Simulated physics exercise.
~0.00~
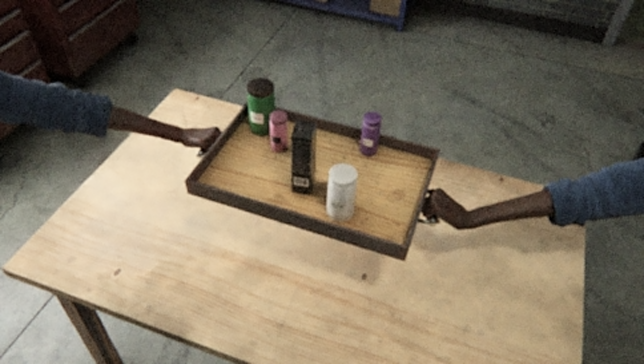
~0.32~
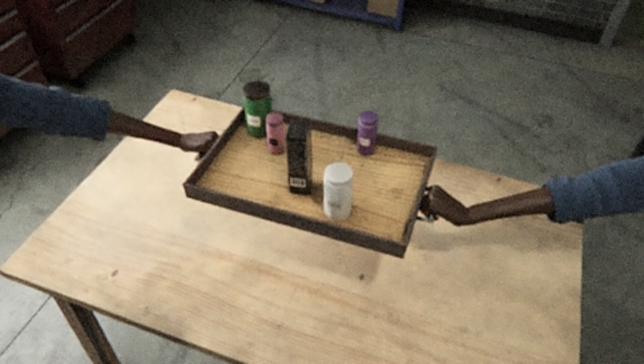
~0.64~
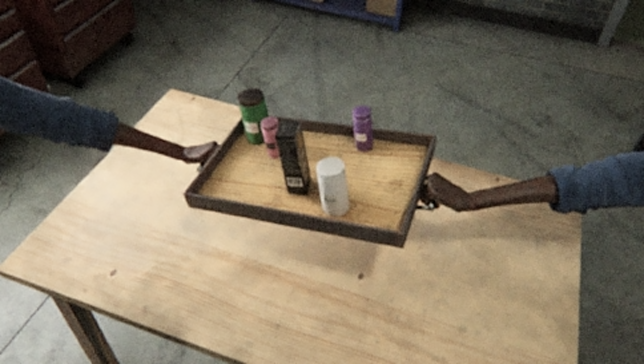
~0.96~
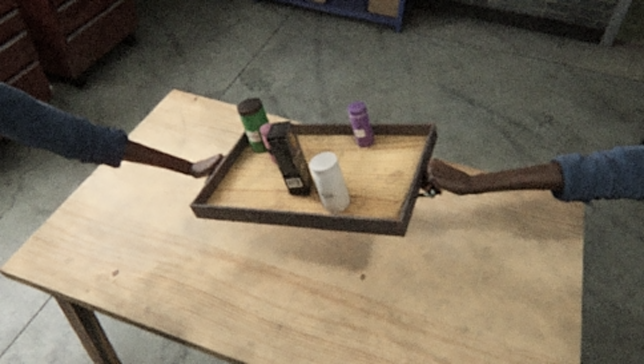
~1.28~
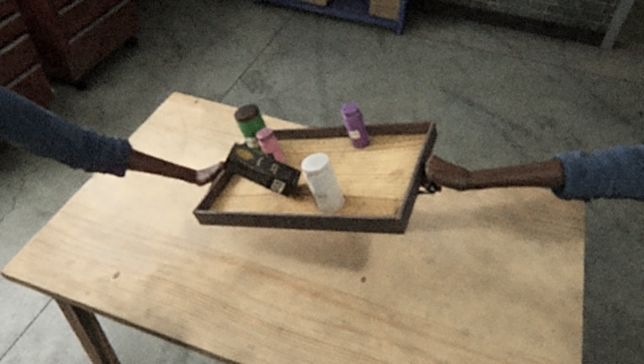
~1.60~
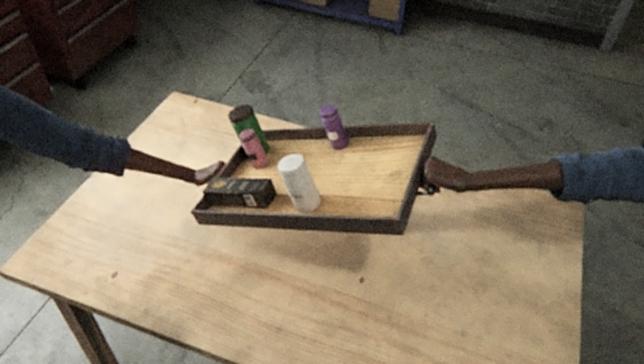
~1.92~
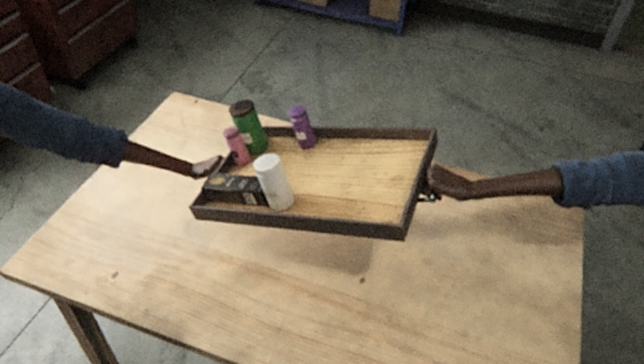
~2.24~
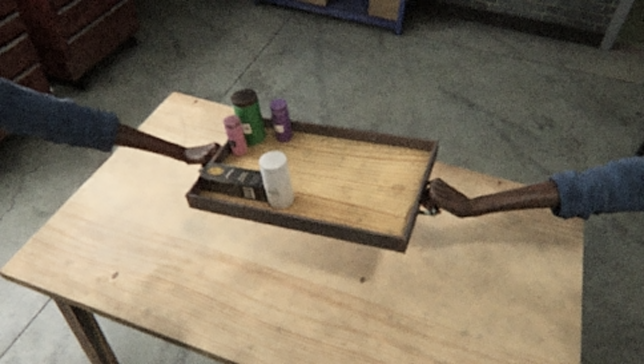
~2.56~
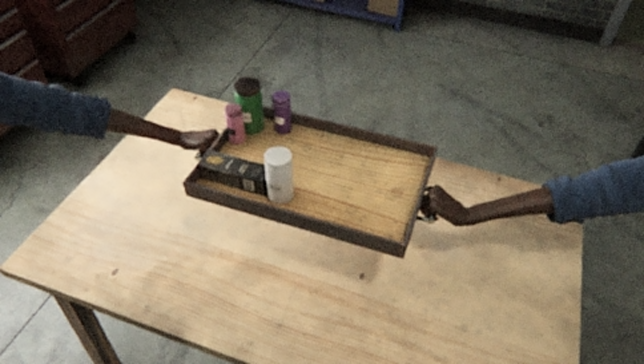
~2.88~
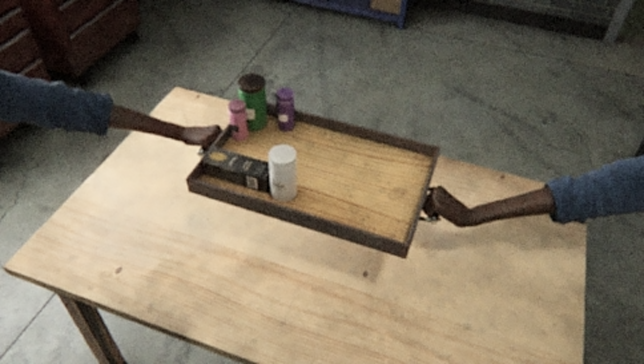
Above a wooden table, two hands hold a rimmed tray of containers and tilt it left edge down; the black carton topples, and the white, pink and purple containers slide left. The tray levels with the carton on its side and the others upright, clustered near the left end.
